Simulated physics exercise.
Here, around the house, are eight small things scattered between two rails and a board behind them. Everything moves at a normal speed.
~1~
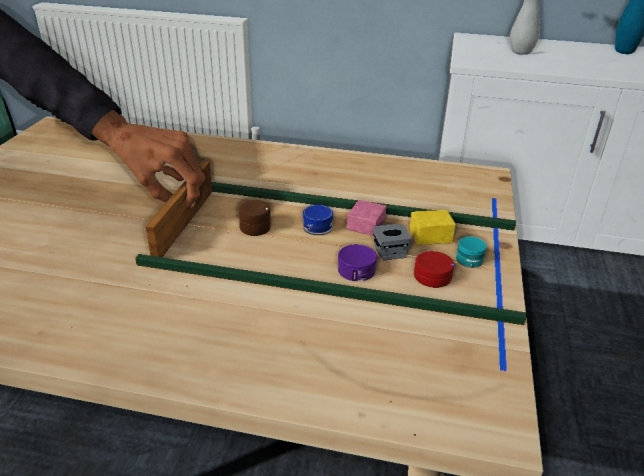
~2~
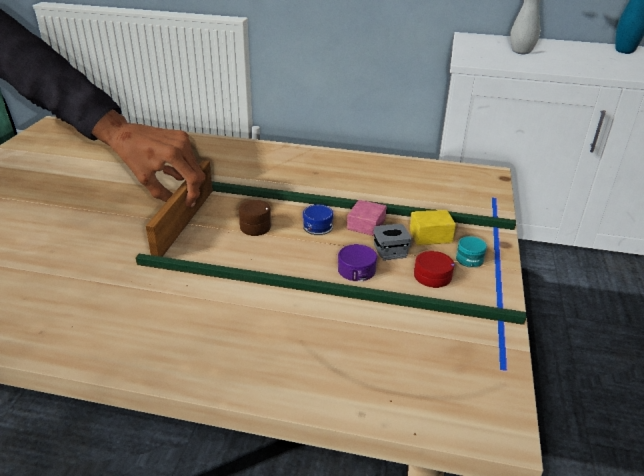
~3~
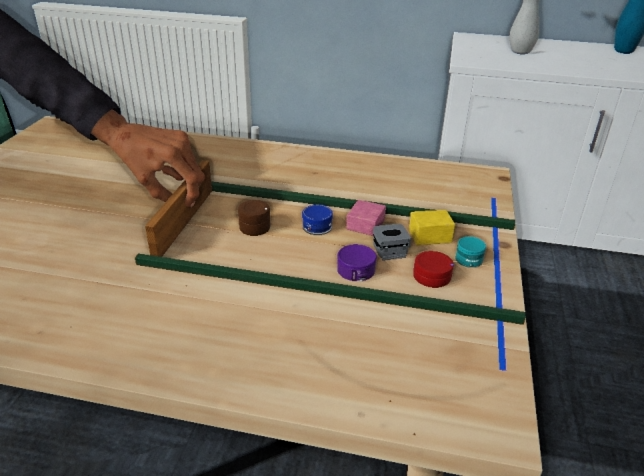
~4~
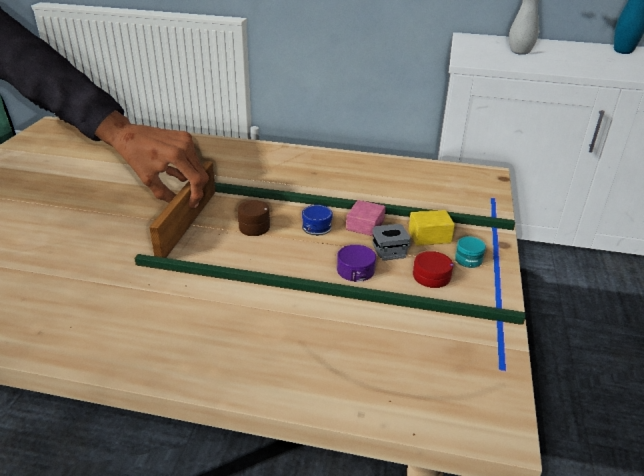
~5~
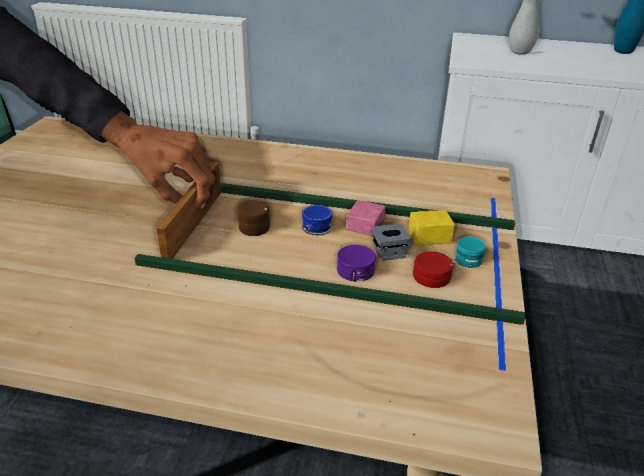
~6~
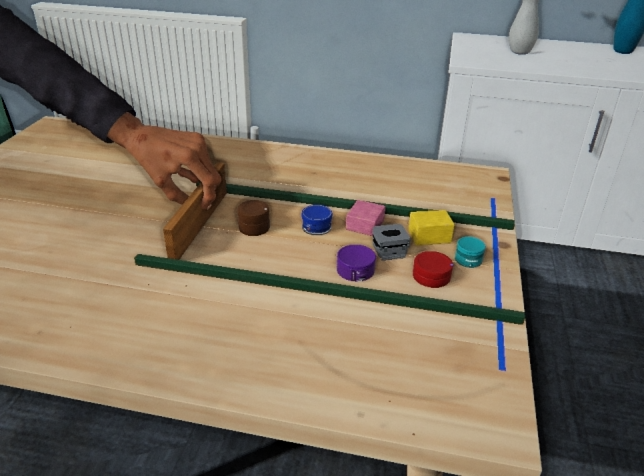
A hand grips a wooden board standing between two green rails on a table, at first barely moving it. The board then slides slightly to the right, closing some of the gap to the brown lid, while the colourful lids, tubs and blocks ahead of it stay still.
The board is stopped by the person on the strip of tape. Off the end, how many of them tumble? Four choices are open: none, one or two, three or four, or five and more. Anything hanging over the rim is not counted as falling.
Five and up tumble.
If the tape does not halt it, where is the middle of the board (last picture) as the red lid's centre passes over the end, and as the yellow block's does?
Points: About (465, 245) and about (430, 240).
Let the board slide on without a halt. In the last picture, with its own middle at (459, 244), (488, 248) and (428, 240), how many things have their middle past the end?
By position: 2 / 5 / 0.
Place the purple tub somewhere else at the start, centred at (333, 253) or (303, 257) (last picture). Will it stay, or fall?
First spot, it is safe; second spot, it is safe.
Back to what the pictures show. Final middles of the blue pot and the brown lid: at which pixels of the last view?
For the blue pot it's (512, 238), and for the brown lid it's (515, 254).
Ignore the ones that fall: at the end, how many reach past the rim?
It's 3.
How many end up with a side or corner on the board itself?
Looks like 3 of them, all told.
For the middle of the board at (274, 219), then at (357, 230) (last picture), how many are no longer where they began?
Tally at point one: 2; at point two: 6.
Soon after, none off yet; turquoise tub at rest near (470, 252); red lid at rest near (433, 269); yellow block at rest near (431, 227).
After that, none off yet; turquoise tub at rest near (470, 252); red lid at rest near (433, 269); yellow block displaced a little near (452, 230).
And then, none off yet; turquoise tub displaced well along near (524, 259); red lid displaced well along near (500, 277); yellow block tilting a little near (531, 242).
In the end, the number that fall off is five or more; gone, pink block, grey case, yellow block, red lid and turquoise tub.
